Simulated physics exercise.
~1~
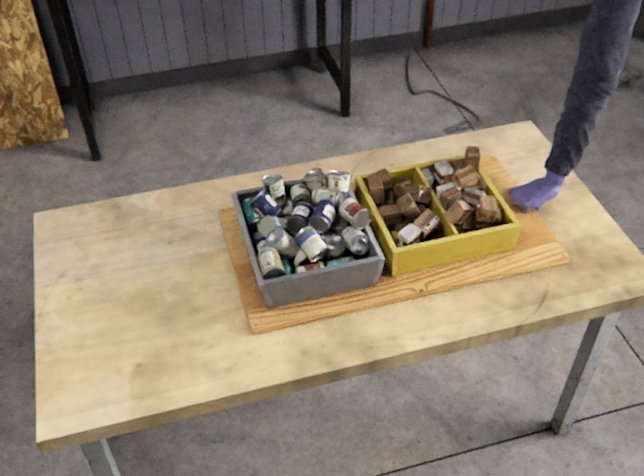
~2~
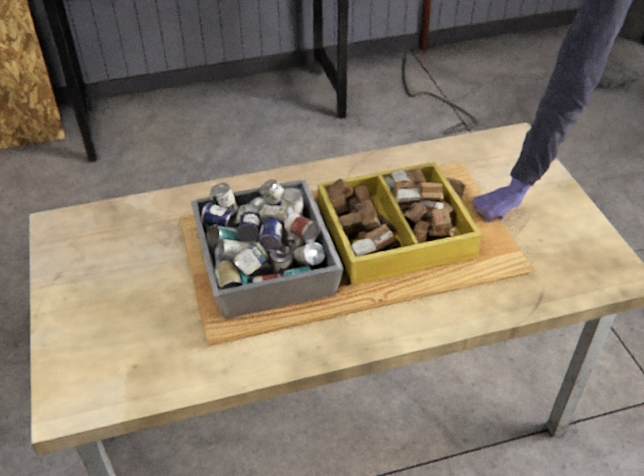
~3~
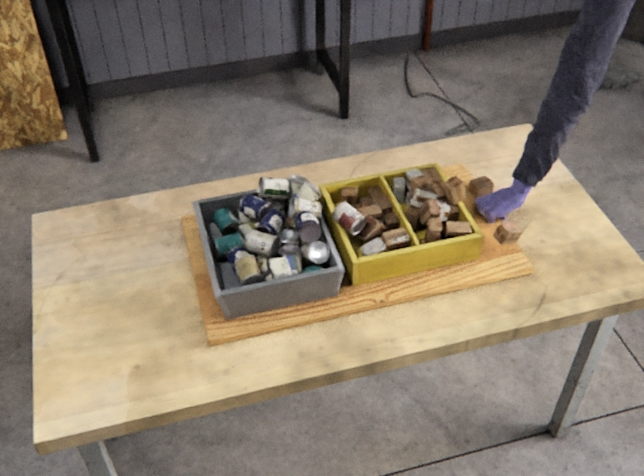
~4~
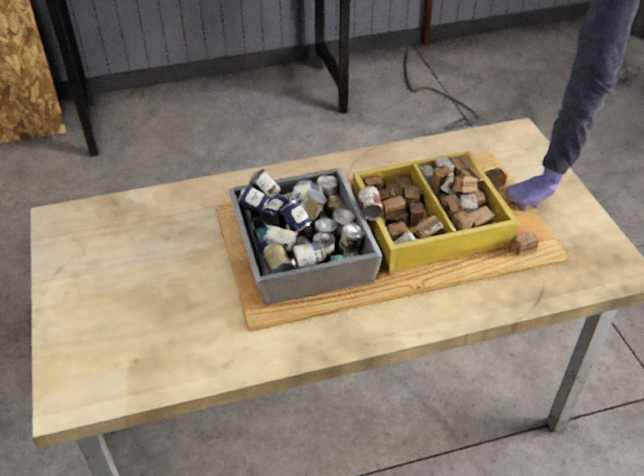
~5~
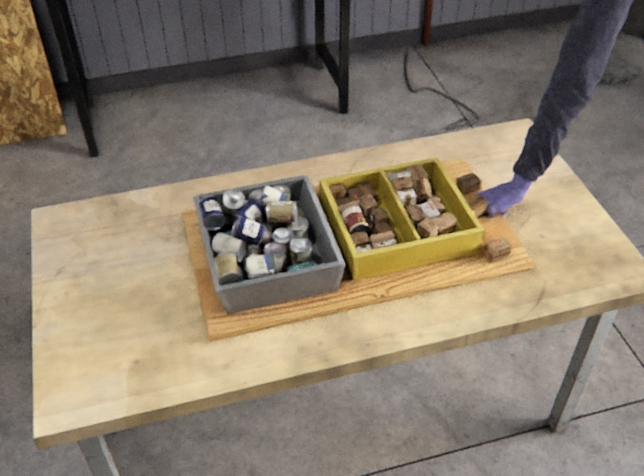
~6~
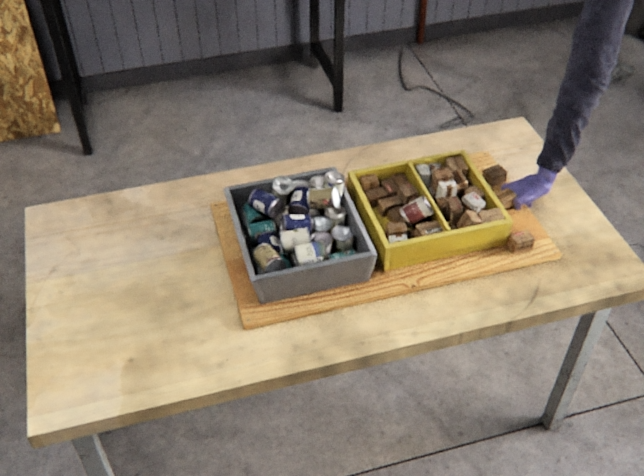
The clip opens on a wooden table where a purple-gloved hand rests at the right end of a board holding a grey crate of small tins and a yellow, divided crate of brown parcels. The board slides left, with the hand staying at its end, and the loose contents shift about. Soon a parcel lies outside the yellow crate on the right, and a tin has landed among the parcels. The board goes back right, with a second parcel now out, then left again, as another shows by the hand. Finally it returns right, most pieces still in their crates.
